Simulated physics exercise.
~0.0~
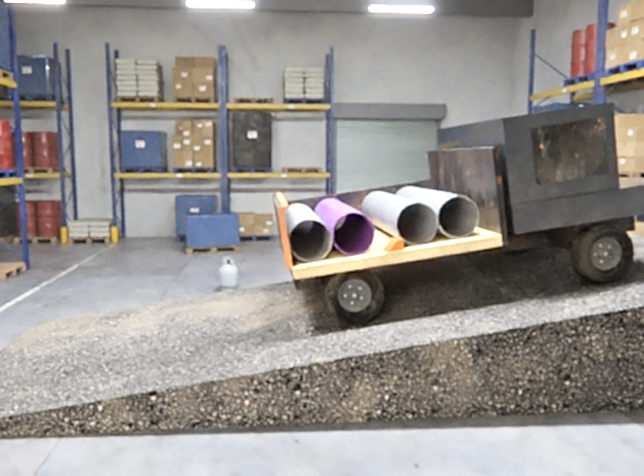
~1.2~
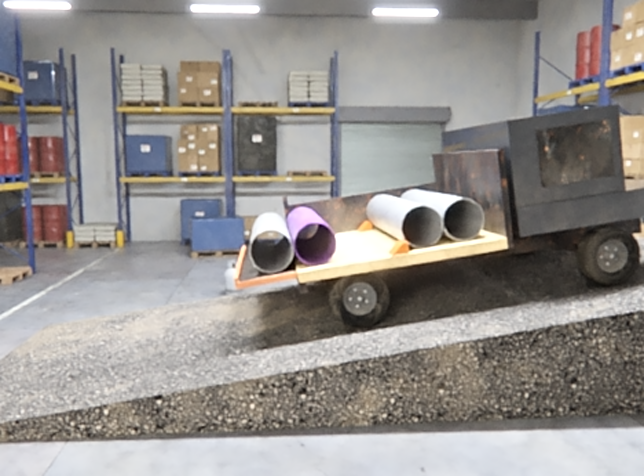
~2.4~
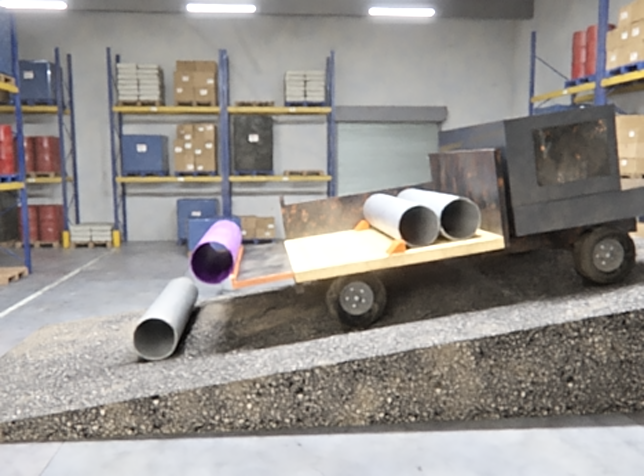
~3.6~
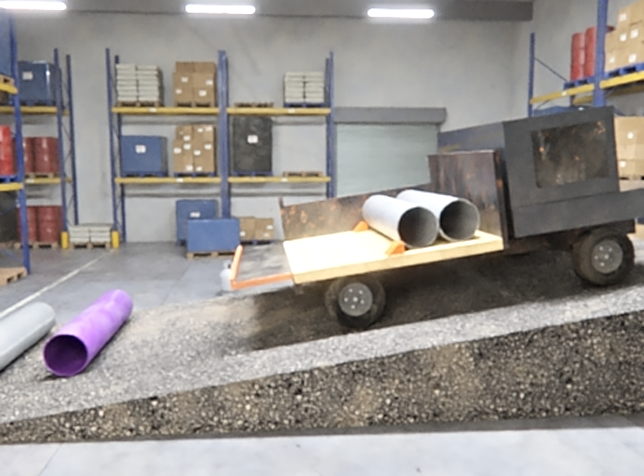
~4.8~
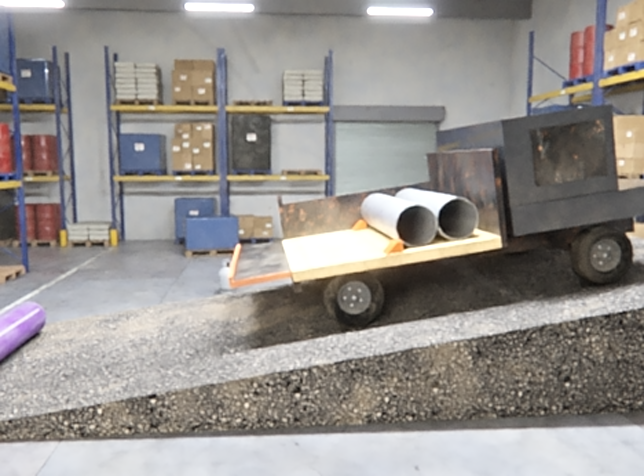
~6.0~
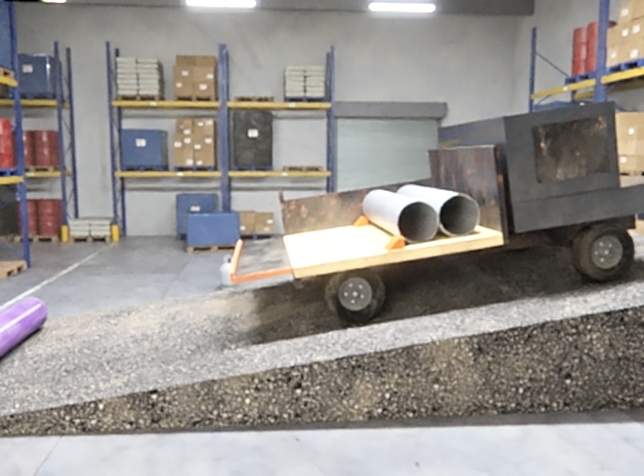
The video shows a pick-up parked on a gravel slope as its tailgate swings down and a grey pipe, then a purple one, roll left off the bed and down the slope, leaving two grey pipes behind an orange chock and the purple pipe at the left edge.
